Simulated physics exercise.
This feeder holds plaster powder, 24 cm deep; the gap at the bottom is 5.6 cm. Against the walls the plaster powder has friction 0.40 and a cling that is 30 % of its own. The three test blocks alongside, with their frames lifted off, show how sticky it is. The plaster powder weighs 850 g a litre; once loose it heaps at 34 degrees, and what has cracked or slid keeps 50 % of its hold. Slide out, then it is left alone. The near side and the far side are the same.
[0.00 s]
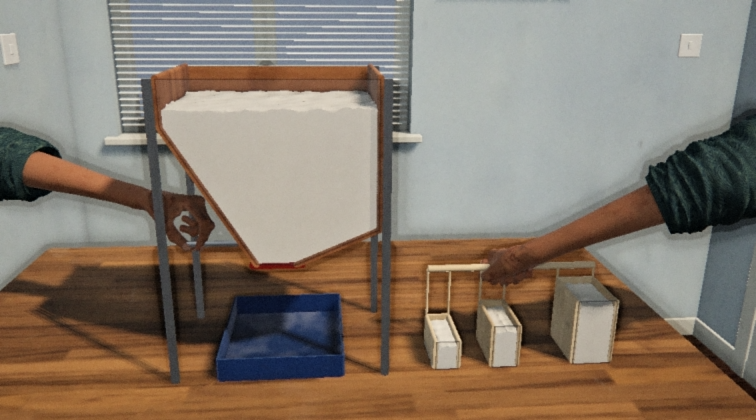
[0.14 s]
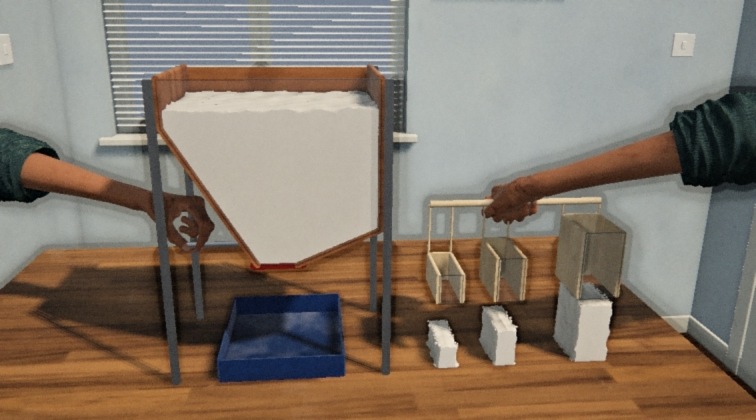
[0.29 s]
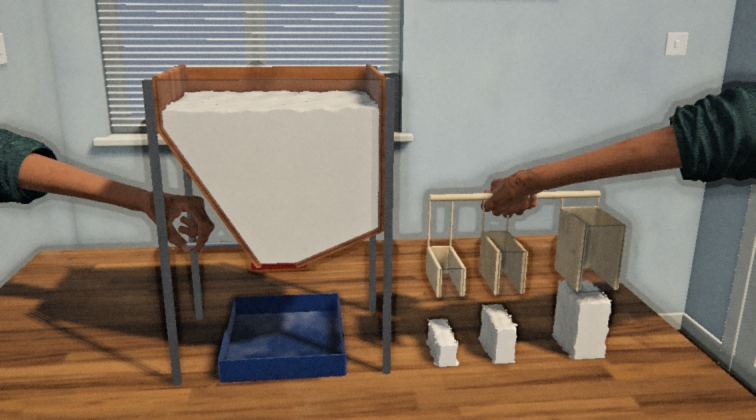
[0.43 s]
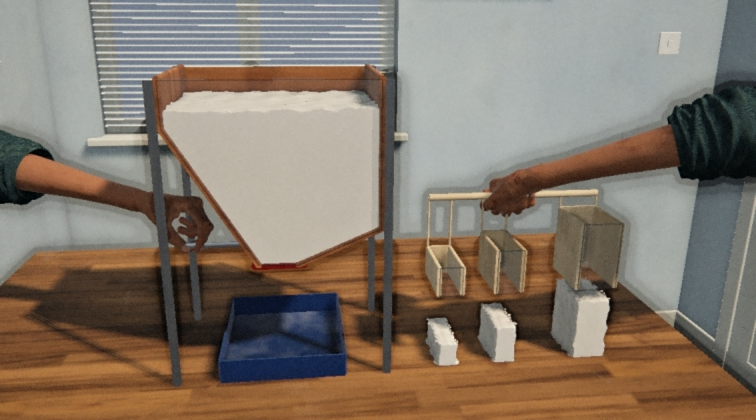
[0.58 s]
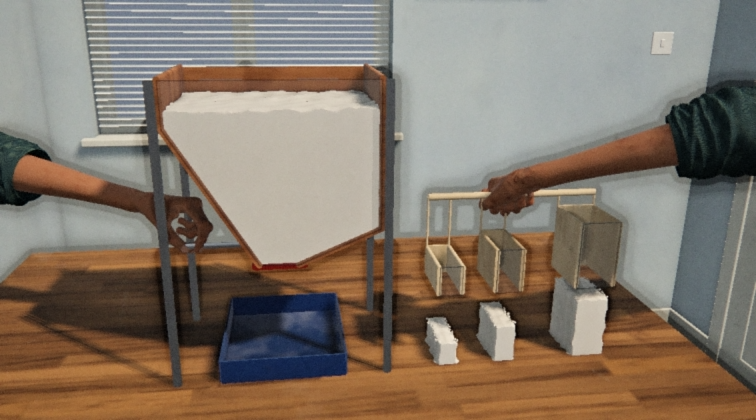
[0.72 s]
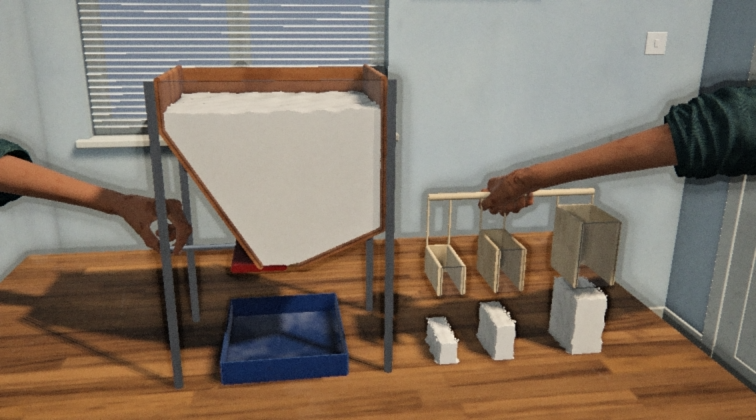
A hand on the right lifts three joined open boxes off three white powder blocks of increasing size and holds them above, then a hand on the left draws back a red slide beneath a powder-filled hopper over a blue tray.
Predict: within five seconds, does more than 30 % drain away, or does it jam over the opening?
It stalls.
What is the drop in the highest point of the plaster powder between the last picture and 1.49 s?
Roughly 0.0 cm.
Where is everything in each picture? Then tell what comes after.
In the first frame, end of the slide at (259, 266), not yet moved; highest point of the plaster powder at (345, 108); test blocks 4.1 cm, 6.7 cm, 11 cm high (left to right).
In the second frame, end of the slide at (260, 267), not yet moved; highest point of the plaster powder at (346, 109); test blocks 4.1 cm, 6.7 cm, 11 cm high (left to right).
In the third frame, end of the slide at (261, 267), not yet moved; highest point of the plaster powder at (347, 108); test blocks 4.1 cm, 6.7 cm, 11 cm high (left to right).
In the fourth frame, end of the slide at (262, 267), not yet moved; highest point of the plaster powder at (347, 108); test blocks 4.1 cm, 6.7 cm, 11 cm high (left to right).
In the fifth frame, end of the slide at (262, 267), not yet moved; highest point of the plaster powder at (347, 108); test blocks 4.1 cm, 6.7 cm, 11 cm high (left to right).
In the sixth frame, end of the slide at (241, 270), moved 3.4 cm; highest point of the plaster powder at (349, 109); test blocks 4.1 cm, 6.7 cm, 11 cm high (left to right).
By 1.07 s, 0 % has run out.
By 1.49 s, 0 % has run out.
By 1.90 s, 0 % has run out.
By 2.32 s, 0 % has run out.
By 5.62 s, at the end, 0 % has run out.
